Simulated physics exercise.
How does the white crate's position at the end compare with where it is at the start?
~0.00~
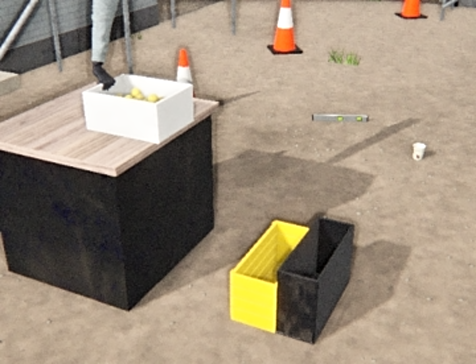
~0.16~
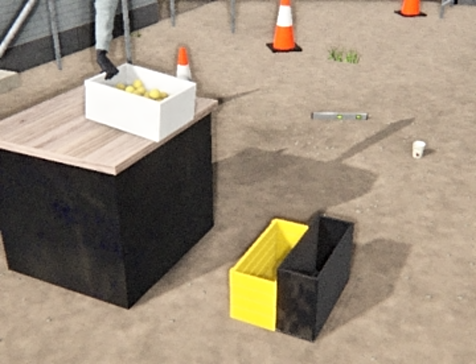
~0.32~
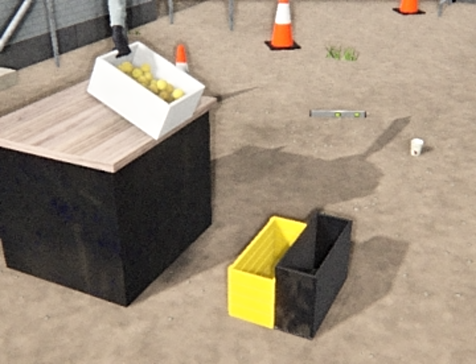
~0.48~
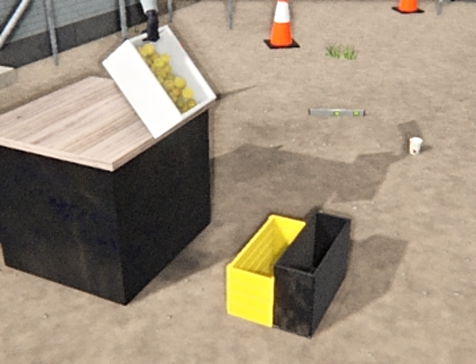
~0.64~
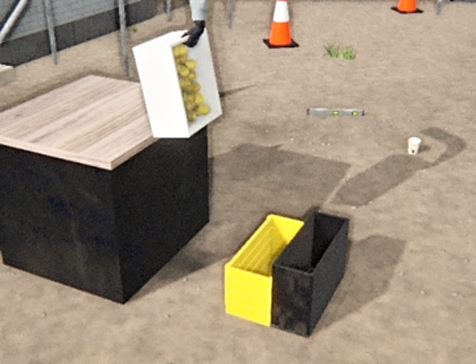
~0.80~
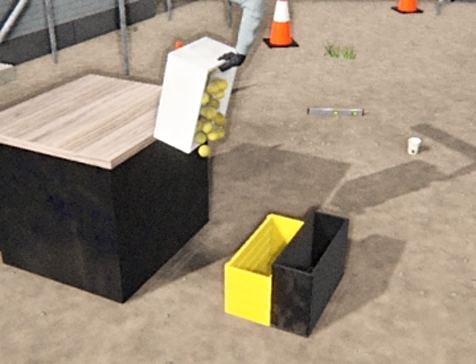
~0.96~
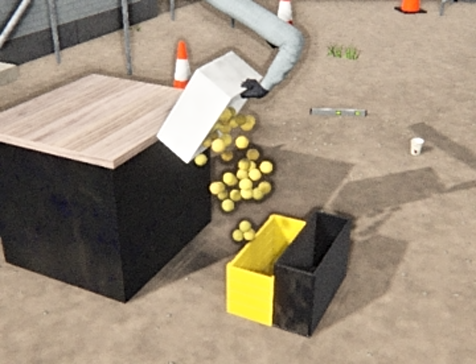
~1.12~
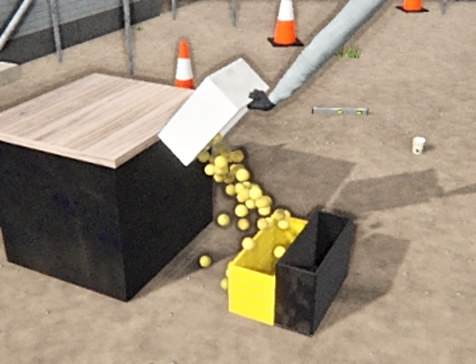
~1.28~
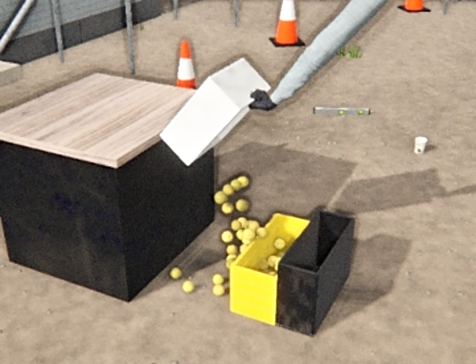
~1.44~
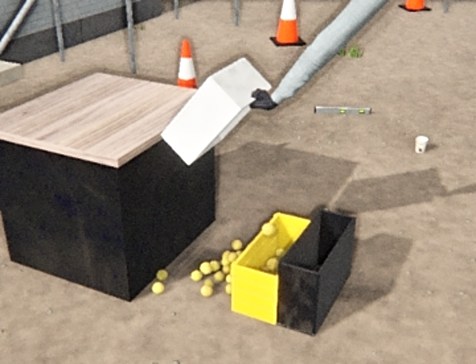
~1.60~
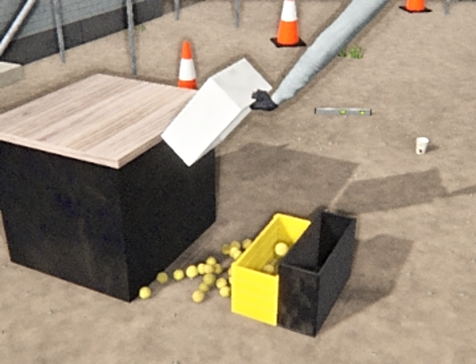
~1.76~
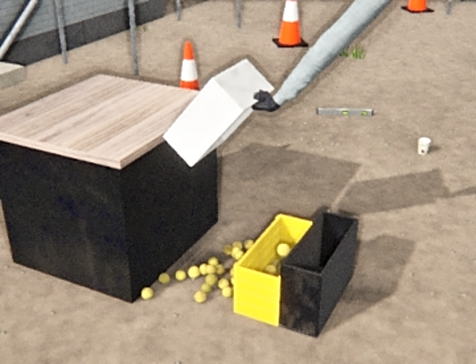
At the start the white crate sits upright on the bench top, but by the end it is further to the right, held tipped over at the bench's right edge with its open side facing down.
